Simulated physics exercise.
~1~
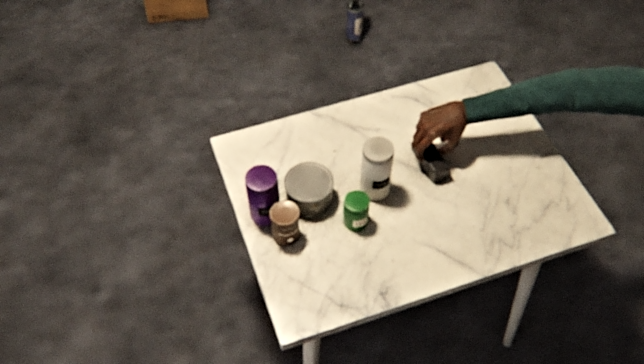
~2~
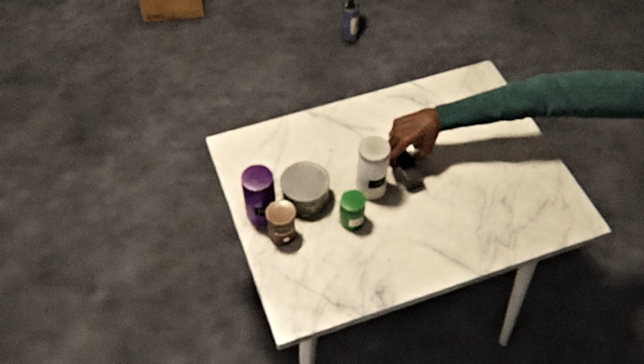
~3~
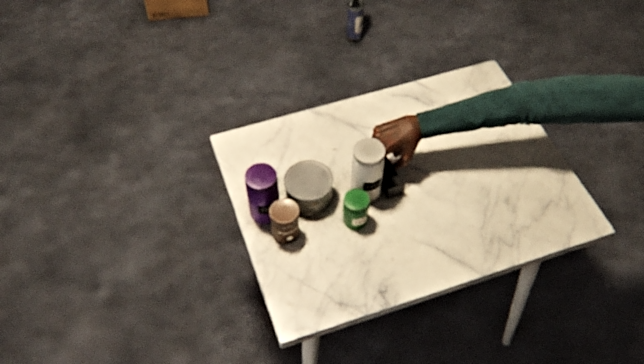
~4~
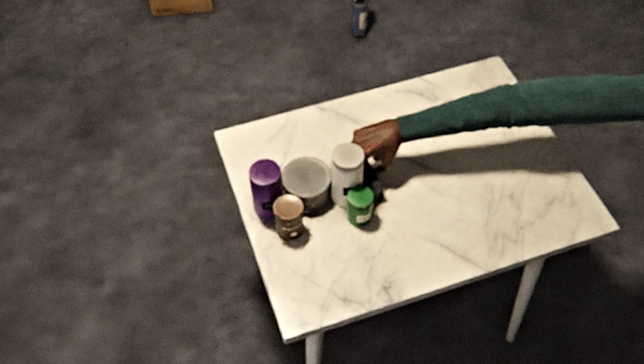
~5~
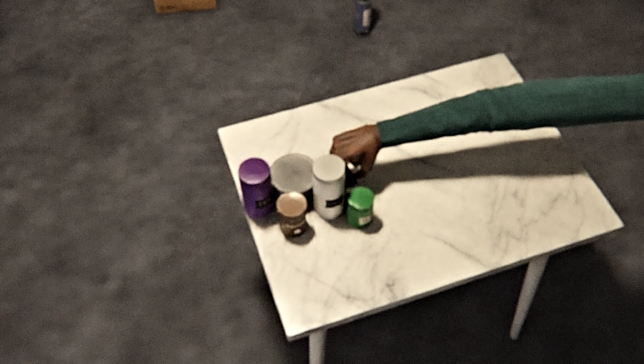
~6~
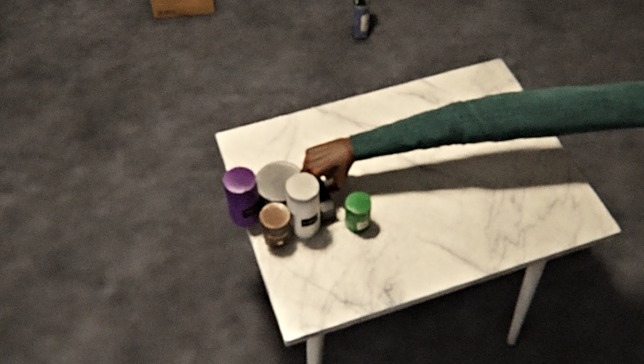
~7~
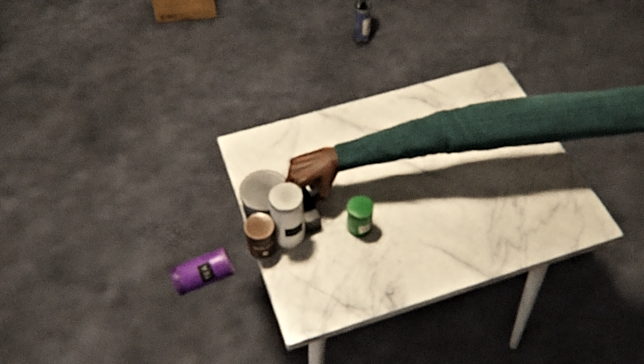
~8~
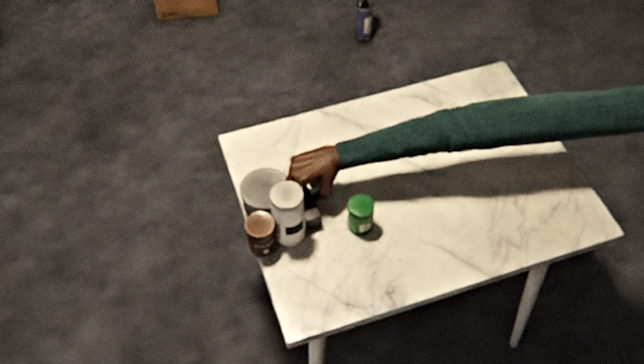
Hand pushing a dark block leftward into clustered containers on a marble-look table, the purple jar falling off, the green jar staying put.
